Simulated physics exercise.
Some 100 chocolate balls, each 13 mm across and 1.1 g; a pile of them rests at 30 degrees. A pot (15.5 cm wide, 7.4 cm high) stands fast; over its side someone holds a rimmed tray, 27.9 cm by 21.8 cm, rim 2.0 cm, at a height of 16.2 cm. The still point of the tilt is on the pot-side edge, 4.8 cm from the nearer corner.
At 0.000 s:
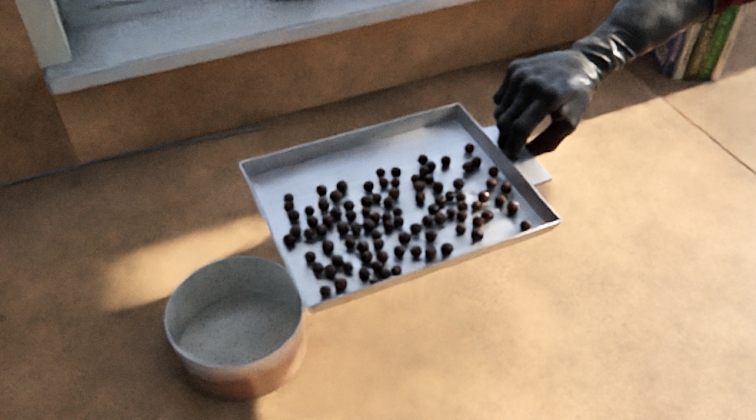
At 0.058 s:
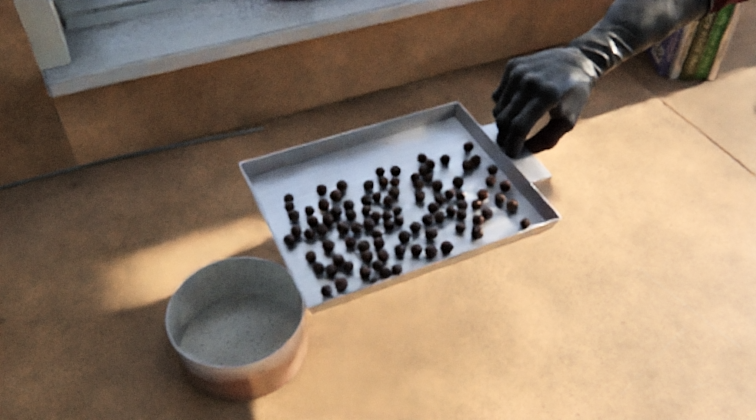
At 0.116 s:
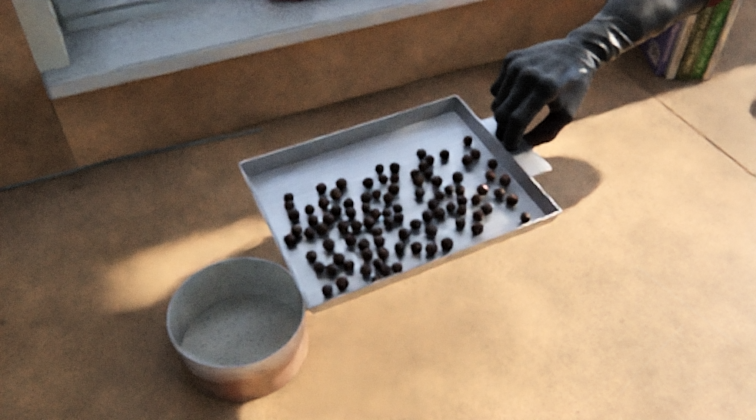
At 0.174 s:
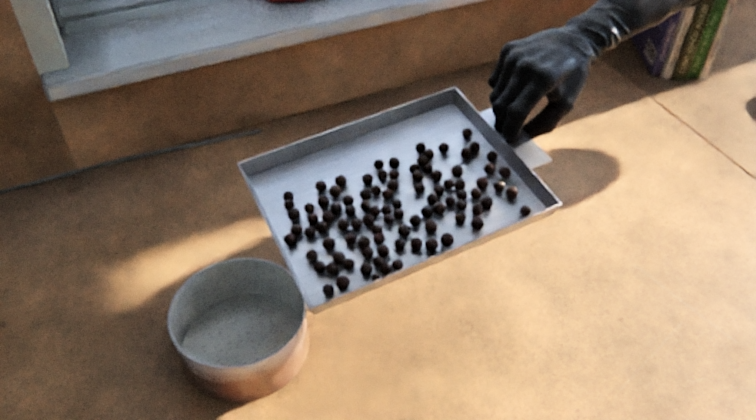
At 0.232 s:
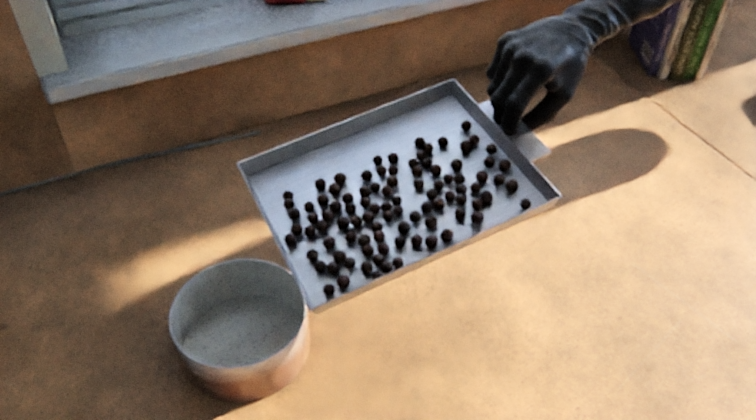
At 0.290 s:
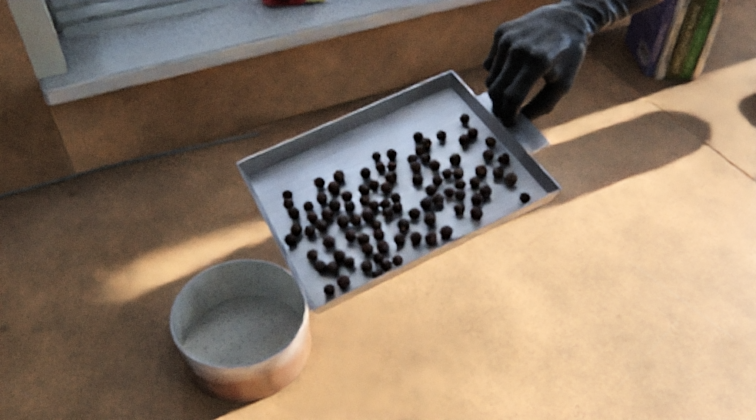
On a sunlit tan surface beside a window ledge, a black-gloved hand grips the right end of a rimmed tray of small dark balls and gradually raises that side, tilting it slightly toward a round pot at left.
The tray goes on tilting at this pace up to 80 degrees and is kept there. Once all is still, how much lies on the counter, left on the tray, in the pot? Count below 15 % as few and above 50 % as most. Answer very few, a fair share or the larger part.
Counter: The larger part, tray: Very few, pot: A fair share.
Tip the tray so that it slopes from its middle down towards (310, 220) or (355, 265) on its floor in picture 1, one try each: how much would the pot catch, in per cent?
Some 65 and 0 per cent.
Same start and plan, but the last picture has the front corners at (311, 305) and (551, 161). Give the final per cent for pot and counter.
Pot 55, counter 40.
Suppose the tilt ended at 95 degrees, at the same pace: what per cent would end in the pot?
It would be near 30 per cent.
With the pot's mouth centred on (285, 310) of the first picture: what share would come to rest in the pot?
About 40 per cent.
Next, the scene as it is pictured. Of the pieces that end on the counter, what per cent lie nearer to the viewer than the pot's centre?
Some 90 per cent.
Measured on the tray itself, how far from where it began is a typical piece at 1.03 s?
About 7 cm.
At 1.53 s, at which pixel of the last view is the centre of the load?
Near (311, 237).
After 1.03 s, tilt 43 degrees; the tray holds 100 %, the pot 0 %.
After 1.53 s, tilt 64 degrees; the tray holds 100 %, the pot 0 %.
Then, at 2.09 s, tilt 80 degrees; the tray holds 40 %, the pot 10 %.
At rest (3.8 s), counter 75 %, tray 0 %, pot 25 %.
